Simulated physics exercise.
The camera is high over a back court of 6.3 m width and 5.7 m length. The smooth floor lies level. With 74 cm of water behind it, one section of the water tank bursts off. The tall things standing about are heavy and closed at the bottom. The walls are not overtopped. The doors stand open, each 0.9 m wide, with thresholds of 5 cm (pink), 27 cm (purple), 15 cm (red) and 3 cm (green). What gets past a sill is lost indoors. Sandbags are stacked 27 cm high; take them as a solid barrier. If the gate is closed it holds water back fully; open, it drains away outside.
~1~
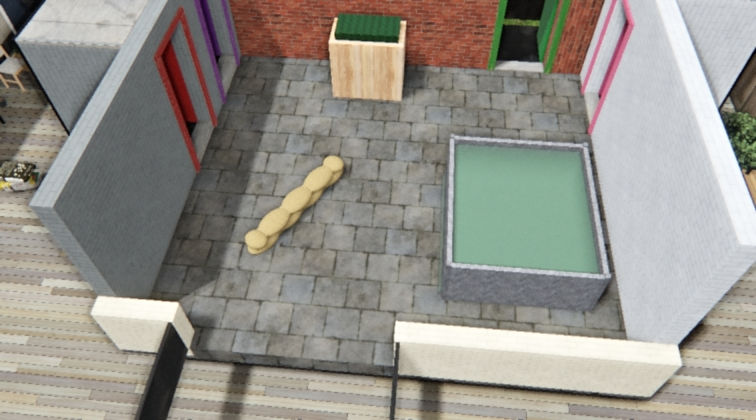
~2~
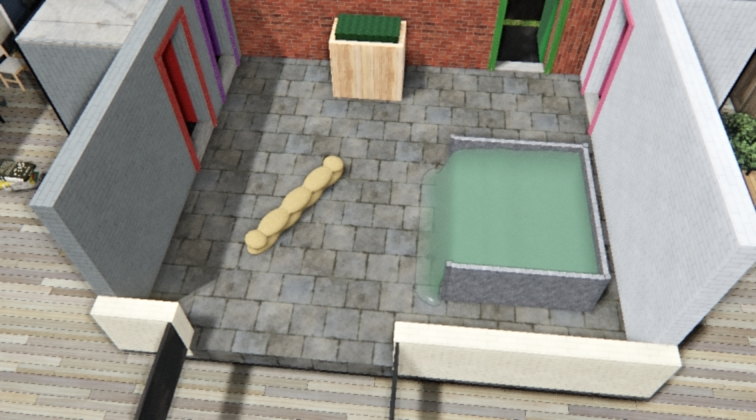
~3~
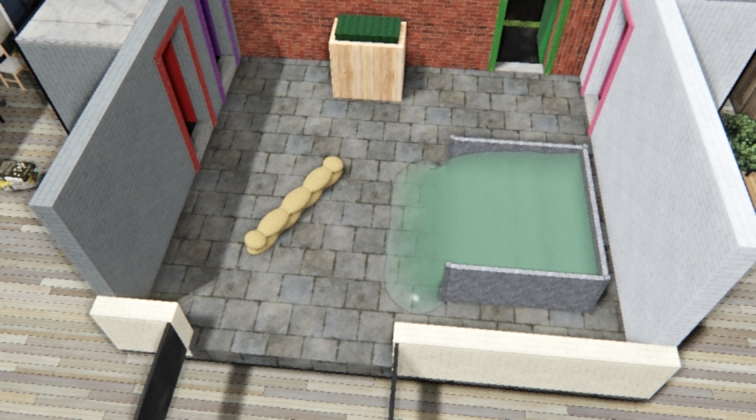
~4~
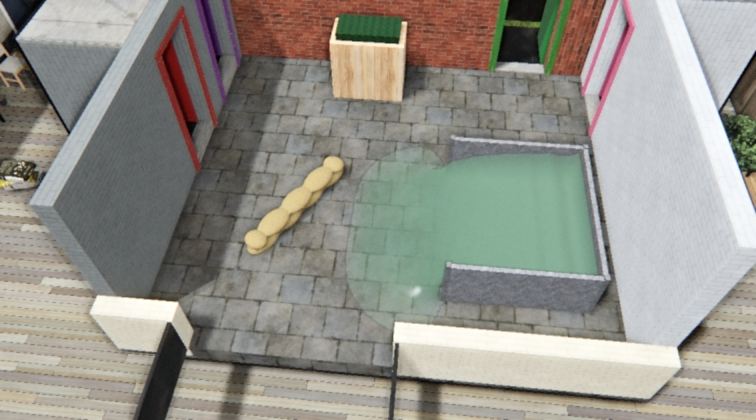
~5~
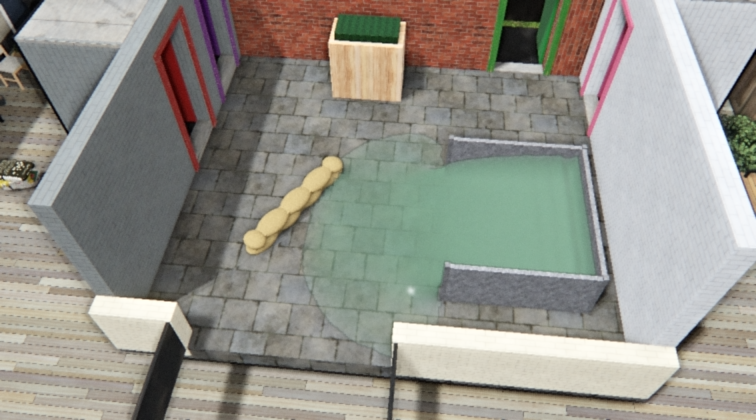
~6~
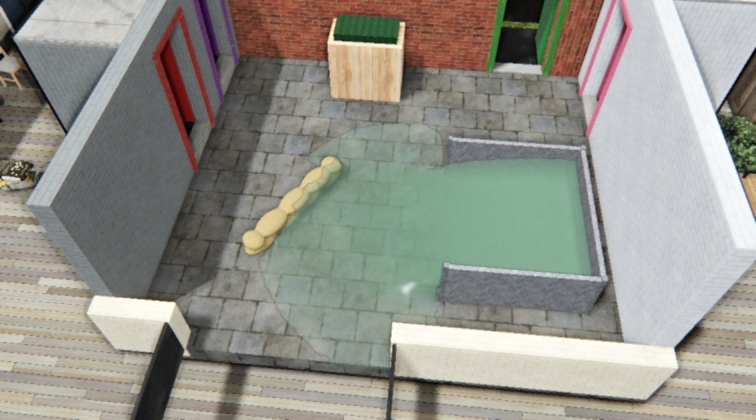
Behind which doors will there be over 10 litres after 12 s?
Within that time: At the pink door it exceeds the limit; at the purple door it does not reach the limit; at the red door it keeps below the limit; at the green door it passes the limit.
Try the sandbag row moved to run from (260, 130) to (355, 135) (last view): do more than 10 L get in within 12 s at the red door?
Against that limit: Red above.
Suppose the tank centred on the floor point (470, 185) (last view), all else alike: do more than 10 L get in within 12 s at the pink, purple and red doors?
Against that limit: Pink past it, purple past it, red above.
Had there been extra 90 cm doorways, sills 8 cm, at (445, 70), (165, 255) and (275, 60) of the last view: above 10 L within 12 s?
In turn: Under, past it, over.
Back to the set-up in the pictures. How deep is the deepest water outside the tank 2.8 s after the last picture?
About 22 cm.
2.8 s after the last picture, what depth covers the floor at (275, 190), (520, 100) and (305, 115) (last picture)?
Roughly 8, 0 and 4 cm, in turn.
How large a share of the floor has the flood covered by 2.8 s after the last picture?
About 60 per cent.
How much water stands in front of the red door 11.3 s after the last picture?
Some 5.5 cm.
Then, 0.7 s after the last picture water covers 50 % of the floor and is deepest (44 cm) near (312, 217); pink door not reached, purple door not reached, red door not reached, green door not reached.
Then, 1.5 s after the last picture water covers 60 % of the floor and is deepest (39 cm) near (136, 325); pink door not reached, purple door 15 cm at the sill, 0 L in, red door 6 cm at the sill, 0 L in, green door not reached.
Then, 2.8 s after the last picture water covers 60 % of the floor and is deepest (22 cm) near (190, 330); pink door not reached, purple door 19 cm at the sill, 0 L in, red door 13 cm at the sill, 0 L in, green door not reached.
Then, 6.3 s after the last picture water covers 85 % of the floor and is deepest (18 cm) near (569, 79); pink door 12 cm at the sill, 3 L in, purple door 10 cm at the sill, 0 L in, red door 10 cm at the sill, 1 L in, green door 5 cm at the sill, 3 L in.
Then, 11.3 s after the last picture water covers 95 % of the floor and is deepest (8 cm) near (616, 370); pink door 7 cm at the sill, 67 L in, purple door 3 cm at the sill, 0 L in, red door 5 cm at the sill, 1 L in, green door 7 cm at the sill, 41 L in.
